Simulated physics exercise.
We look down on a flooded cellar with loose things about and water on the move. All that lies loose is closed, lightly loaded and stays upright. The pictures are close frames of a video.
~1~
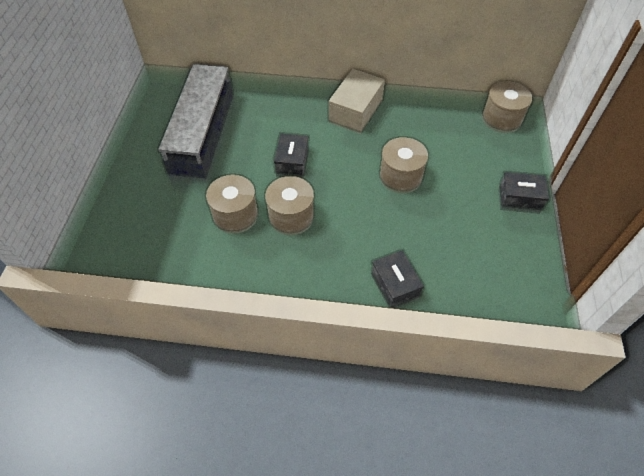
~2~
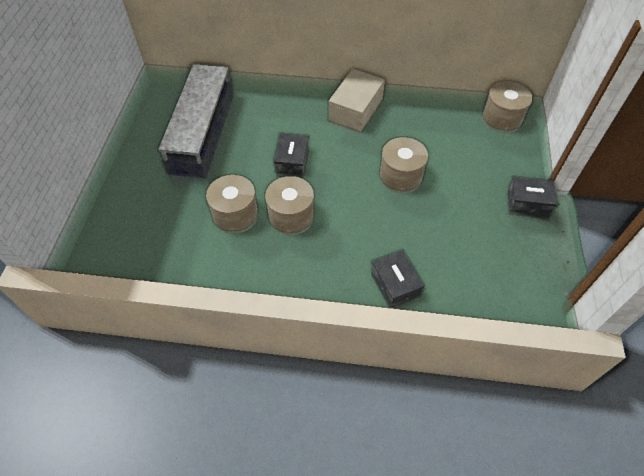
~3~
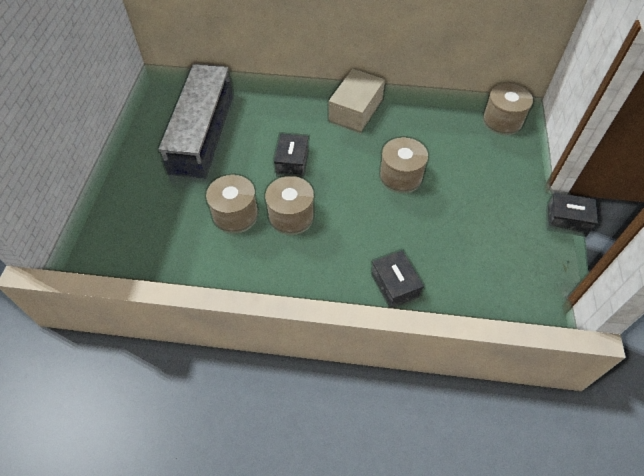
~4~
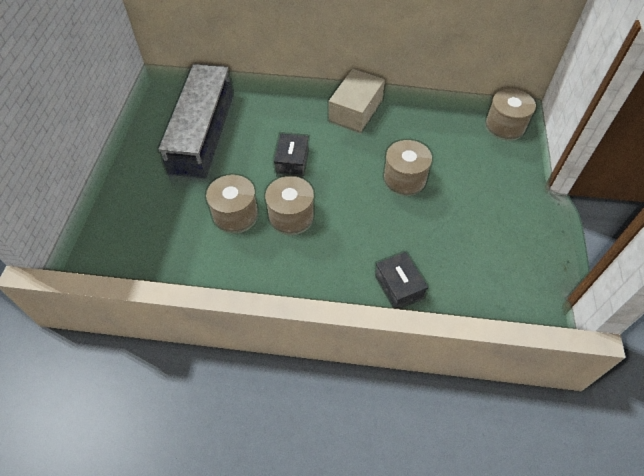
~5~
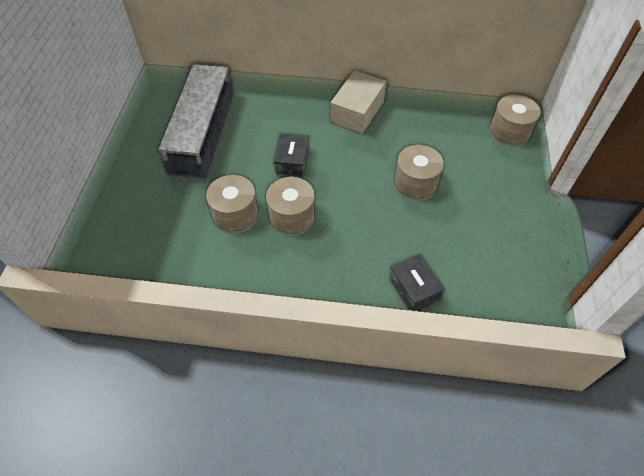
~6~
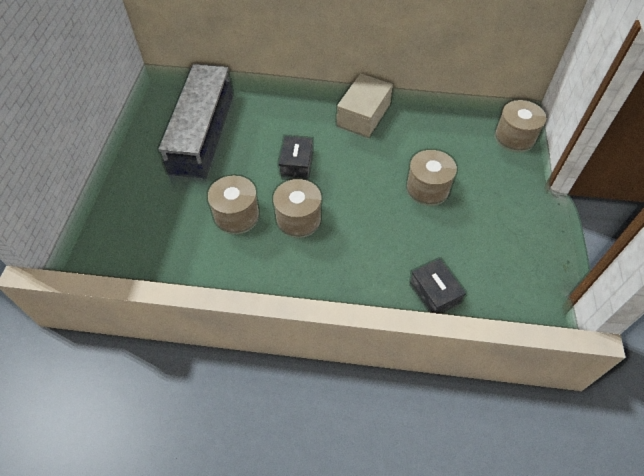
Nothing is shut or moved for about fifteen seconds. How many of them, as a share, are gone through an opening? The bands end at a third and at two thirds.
Share: Two thirds or more.
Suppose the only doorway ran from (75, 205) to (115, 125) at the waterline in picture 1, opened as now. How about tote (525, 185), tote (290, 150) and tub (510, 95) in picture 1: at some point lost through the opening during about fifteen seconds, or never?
In turn: Inside, out, left behind.
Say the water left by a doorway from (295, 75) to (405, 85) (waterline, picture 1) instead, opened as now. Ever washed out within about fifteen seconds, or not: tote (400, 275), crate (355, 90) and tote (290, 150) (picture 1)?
In that order: Stays, carried outside, carried outside.
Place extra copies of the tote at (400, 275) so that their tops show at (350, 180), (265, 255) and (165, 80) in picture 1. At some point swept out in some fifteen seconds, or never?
In that order: Washed out, carried outside, still in.
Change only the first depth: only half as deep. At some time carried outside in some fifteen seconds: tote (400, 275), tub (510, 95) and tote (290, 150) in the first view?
As listed: Washed out, yes, left behind.
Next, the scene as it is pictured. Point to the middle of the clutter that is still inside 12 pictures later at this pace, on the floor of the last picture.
Roughly at (418, 208).
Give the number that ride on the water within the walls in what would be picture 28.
3 of them.
A moment on, 1 of 8 are out; 7 afloat.
Next, 4 of 8 are out; 4 afloat.
Later, 5 of 8 are out; 3 afloat.
In the end, 8 of 8 are out; 0 afloat.
